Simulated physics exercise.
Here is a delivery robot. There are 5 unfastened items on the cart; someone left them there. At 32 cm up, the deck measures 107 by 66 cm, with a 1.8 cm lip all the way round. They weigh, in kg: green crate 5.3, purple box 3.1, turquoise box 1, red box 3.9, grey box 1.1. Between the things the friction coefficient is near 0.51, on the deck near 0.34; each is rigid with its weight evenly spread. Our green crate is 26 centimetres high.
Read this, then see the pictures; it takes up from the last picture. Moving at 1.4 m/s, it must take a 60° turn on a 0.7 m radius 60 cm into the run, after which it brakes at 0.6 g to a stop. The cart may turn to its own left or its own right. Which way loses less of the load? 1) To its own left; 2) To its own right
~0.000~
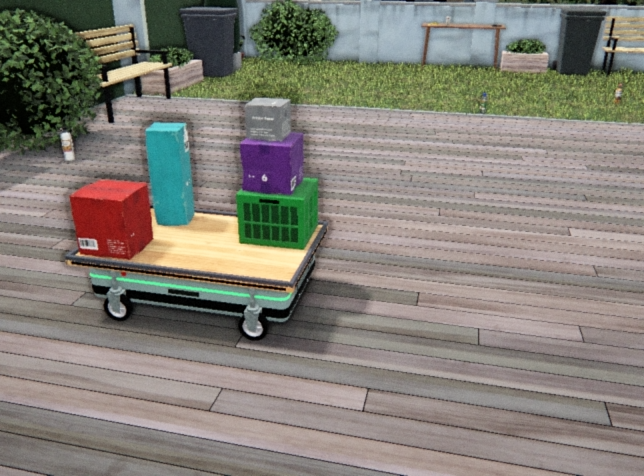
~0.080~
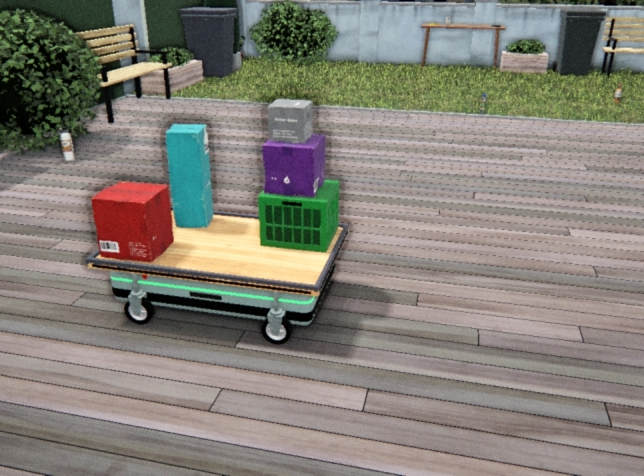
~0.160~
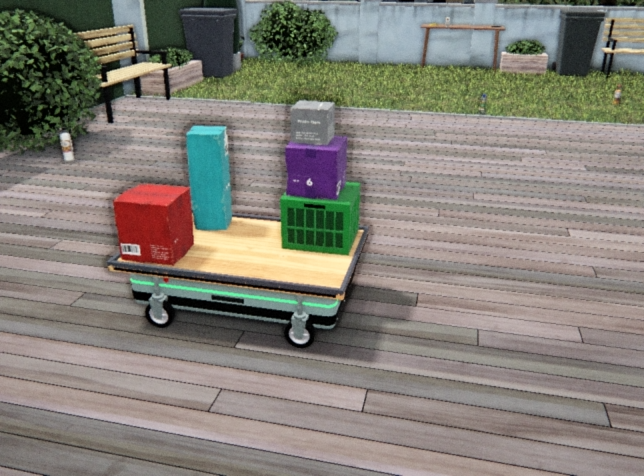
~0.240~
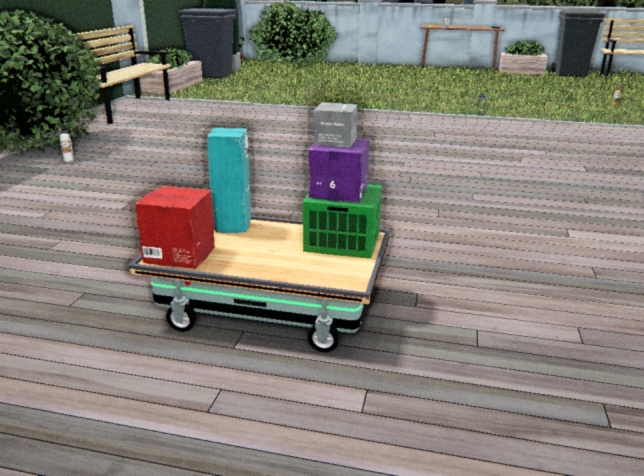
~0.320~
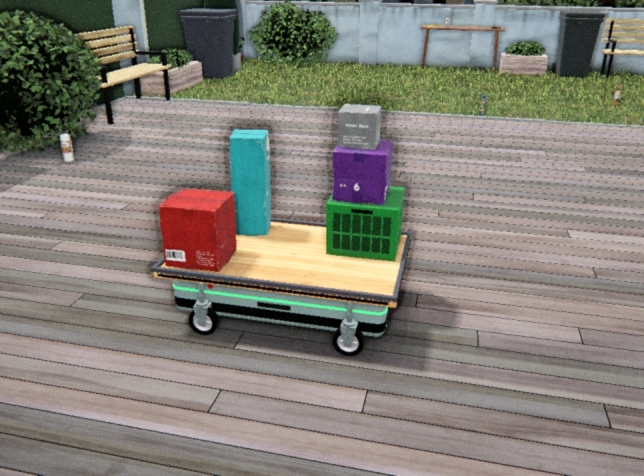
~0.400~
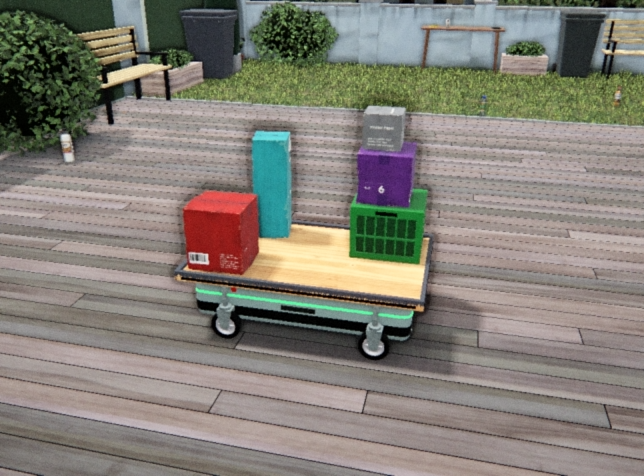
The answer is 1.
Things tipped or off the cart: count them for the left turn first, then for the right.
Results - left: 0, right: 3.
Turning left. At 0.70 s, 98 cm covered, turned 19°; purple box slid 15 cm near (472, 172); green crate slid 14 cm near (470, 221); grey box slid 17 cm.
After 1.00 s, 140 cm covered, turned 53°; purple box slid 40 cm near (528, 155); green crate slid 34 cm near (514, 196); grey box slid 46 cm.
After 1.40 s, 180 cm covered, turned 60°; purple box slid 38 cm near (551, 133); green crate slid 31 cm near (532, 173); grey box slid 45 cm.
At rest (2.2 s), not toppled but over 10 cm from the start, green crate, purple box, turquoise box, red box and grey box. In the last view, green crate near (532, 173), purple box near (552, 132).
Turning right instead, purple box, turquoise box and grey box tipped over or off the cart, 3 of 5 in all.
